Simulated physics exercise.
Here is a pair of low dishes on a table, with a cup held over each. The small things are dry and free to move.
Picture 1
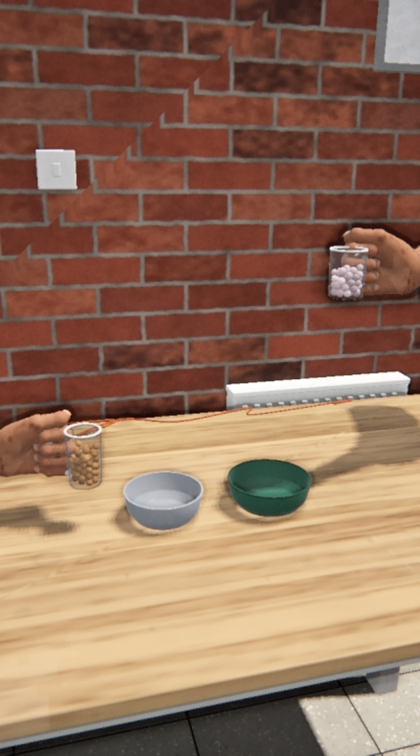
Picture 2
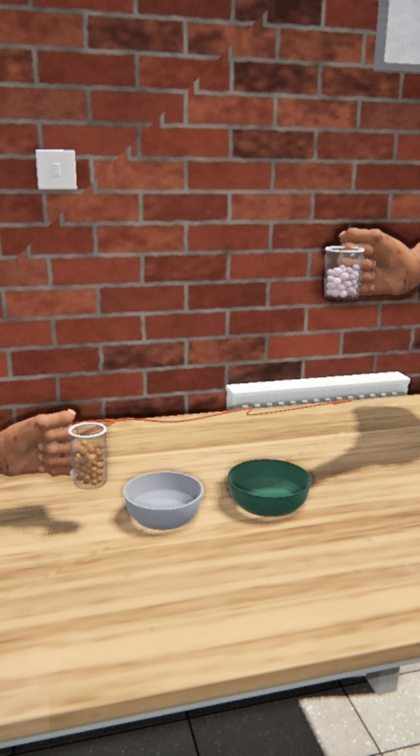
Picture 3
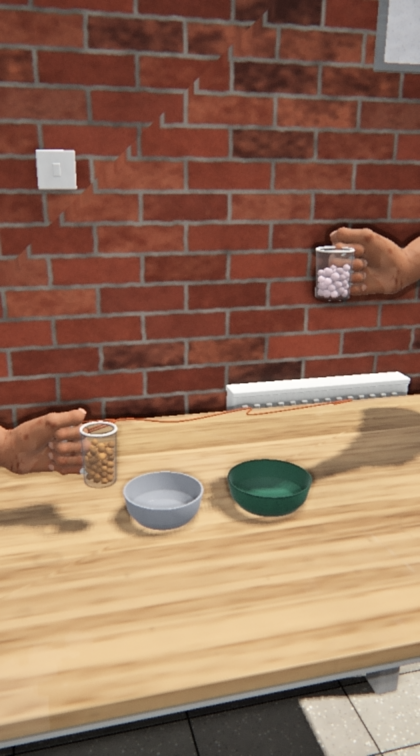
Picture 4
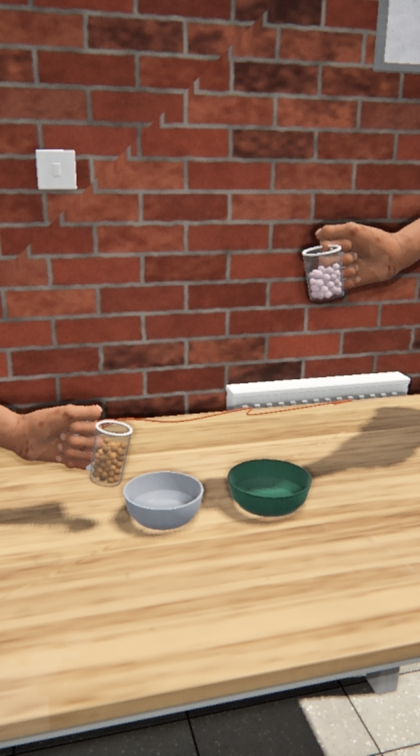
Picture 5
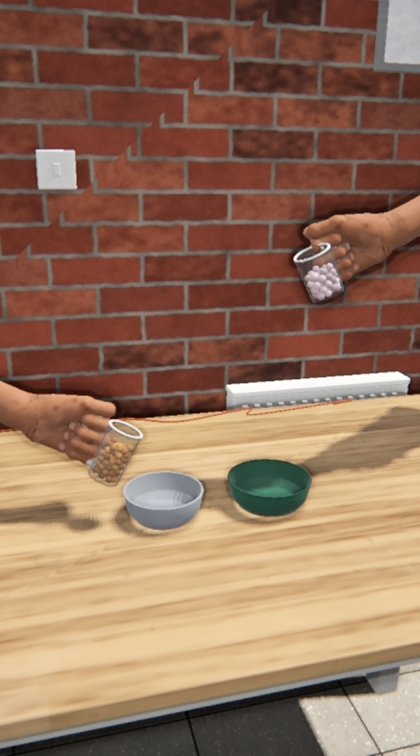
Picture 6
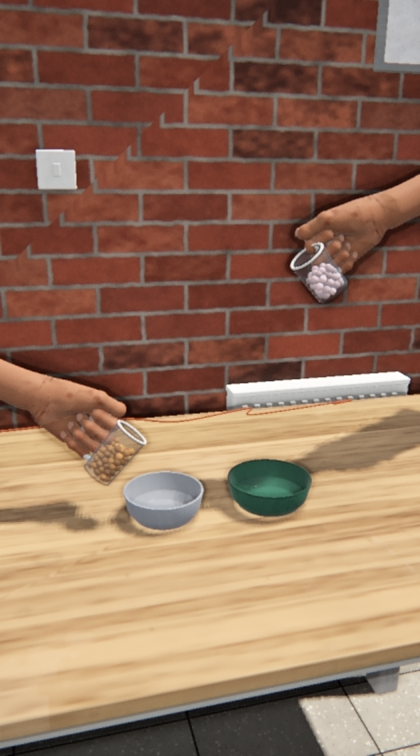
On a wooden table against a red brick wall, two hands hold clear cups of small balls, orange-brown low on the left and pale pink higher on the right, beside two empty bowls. Both hands move the cups inward a little, then tilt them steadily toward the grey and green bowls.
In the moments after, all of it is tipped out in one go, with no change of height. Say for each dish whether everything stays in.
The left dish holds every piece; the right one ends with pieces scattered round it.
Then, 0.33 s after the last picture, left, all still in the cup; right, all still in the cup.
Then, 0.68 s after the last picture, left, all still in the cup; right, nearly all still in the cup, a small part in the air.
Then, 1.09 s after the last picture, left, about a quarter still in the cup, about two thirds in the dish, a small part in the air; right, about a third in the dish, a small part outside the dish, about half in the air.
By the end, left, all in the dish, none outside the dish; right, most in the dish, about a quarter outside the dish.
